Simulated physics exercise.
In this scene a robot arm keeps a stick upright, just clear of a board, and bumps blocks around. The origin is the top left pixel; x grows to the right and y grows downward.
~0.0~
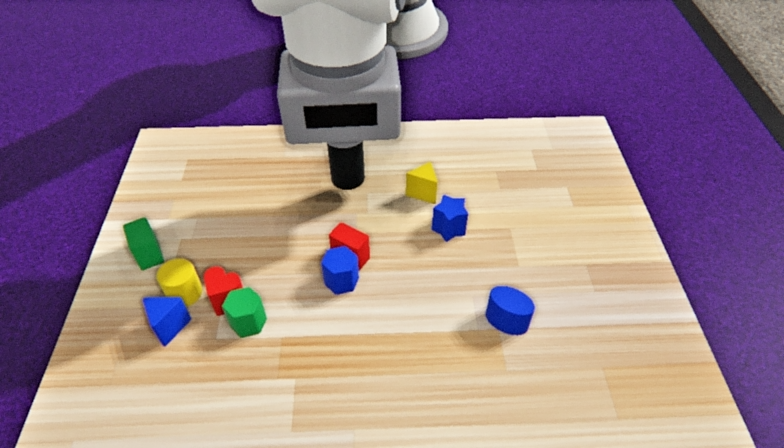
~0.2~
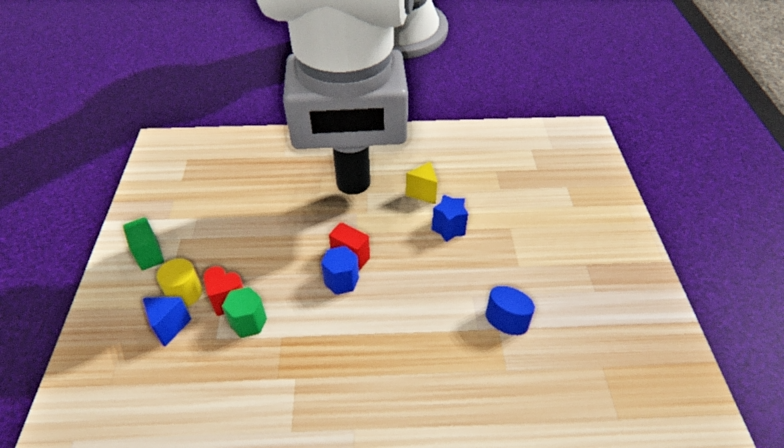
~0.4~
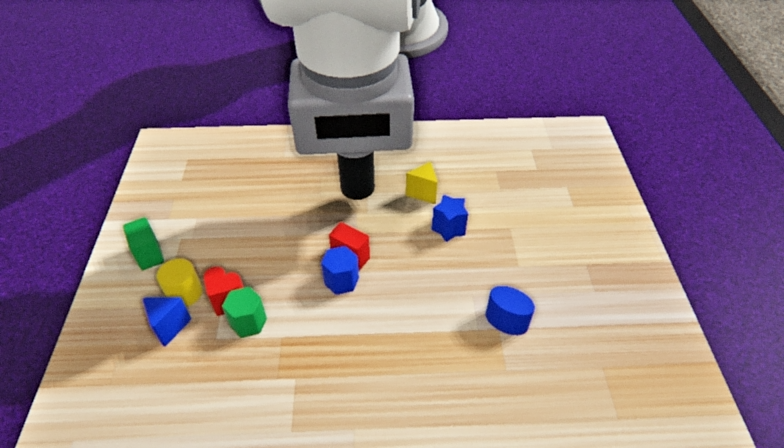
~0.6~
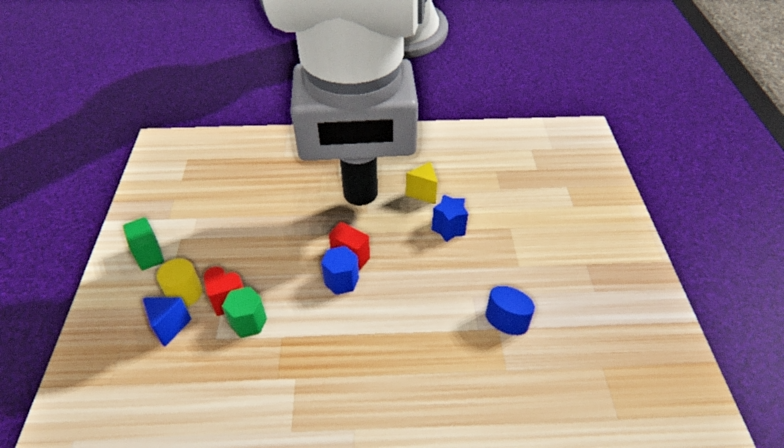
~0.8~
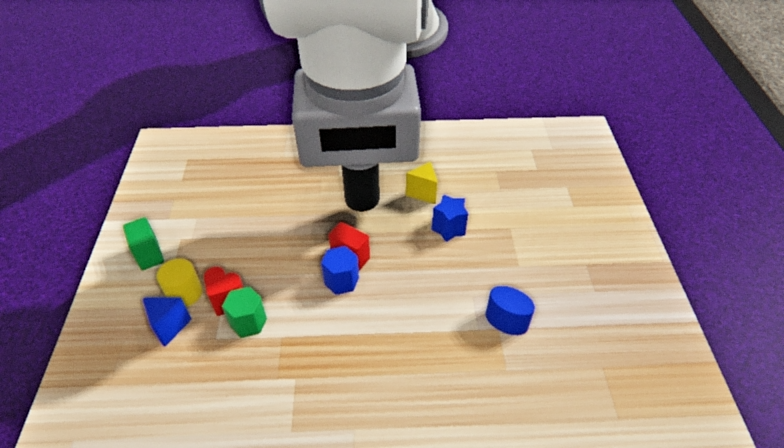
To begin with, a robot arm holds a black stick above a wooden board scattered with red, blue, green and yellow blocks. The stick then shifts slightly right and toward the viewer, nearing the red block beside a blue hexagonal one, while all the blocks stay still.
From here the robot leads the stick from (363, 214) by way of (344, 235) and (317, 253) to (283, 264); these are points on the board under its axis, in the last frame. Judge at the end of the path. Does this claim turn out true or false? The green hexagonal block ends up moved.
False
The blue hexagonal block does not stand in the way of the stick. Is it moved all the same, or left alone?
It is moved off its spot.
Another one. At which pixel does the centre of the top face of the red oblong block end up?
In the picture, that point is around (333, 248).
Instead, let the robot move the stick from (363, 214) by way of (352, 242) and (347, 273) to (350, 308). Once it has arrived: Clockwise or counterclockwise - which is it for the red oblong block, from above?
The block turns counter-clockwise.
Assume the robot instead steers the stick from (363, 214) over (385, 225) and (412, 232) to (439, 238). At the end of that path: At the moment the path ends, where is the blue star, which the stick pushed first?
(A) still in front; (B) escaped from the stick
Letter A.
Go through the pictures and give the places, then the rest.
The first frame shows stick's lower end (348, 179); green hexagonal block (241, 302); blue hexagonal block (339, 259); red oblong block (349, 235).
The second frame shows stick (353, 183); blocks still.
The third frame shows stick (358, 188); blocks still.
The fourth frame shows stick (361, 194); blocks still.
The fifth frame shows stick (362, 199); green hexagonal block (241, 302); blue hexagonal block (339, 259); red oblong block (349, 235).
The first path, step by step. One third of the way, stick (342, 222); red oblong block (348, 238), turned 20° anticlockwise.
Two thirds of the way, stick (314, 239); blue hexagonal block (340, 270), turned 15° anticlockwise; red oblong block (333, 248), turned 65° anticlockwise.
At the end, stick (279, 250); green hexagonal block still; blue hexagonal block (340, 270), turned 15° anticlockwise; red oblong block (333, 248), turned 65° anticlockwise.
